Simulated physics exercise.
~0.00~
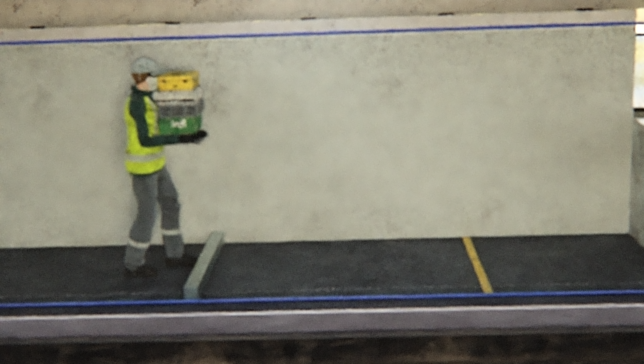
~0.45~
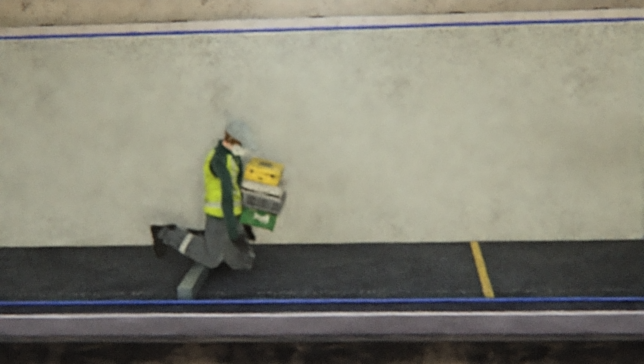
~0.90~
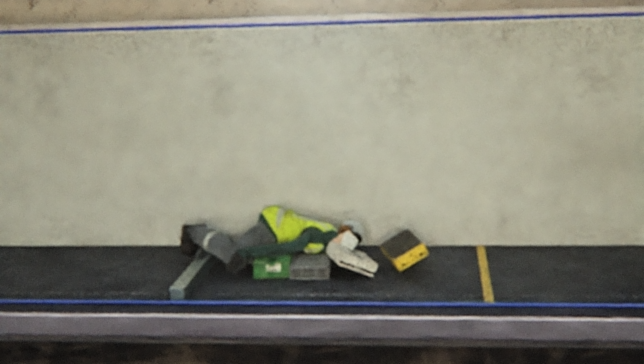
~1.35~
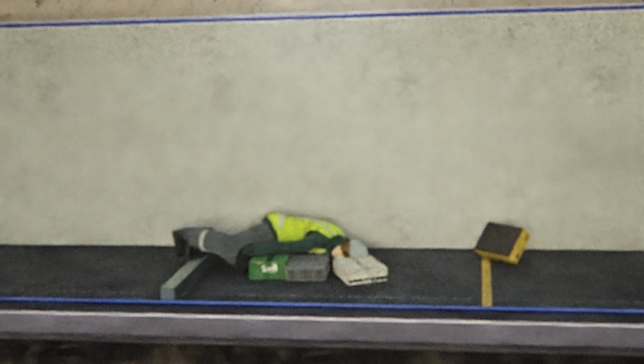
A shuttle interior with a pale wall and dark floor is seen from the side, the view drifting slightly. A worker in a pale helmet and yellow vest stands at left behind a grey floor rail, holding a stack of boxes on both forearms, with a yellow line farther right. The worker pitches forward over the rail, knees bending, the boxes tipping. The worker lands face down as the load spreads rightward and the yellow toolbox tumbles ahead. Finally, the green carton, grey crate and white carton lie short of the line, while the toolbox crosses it.
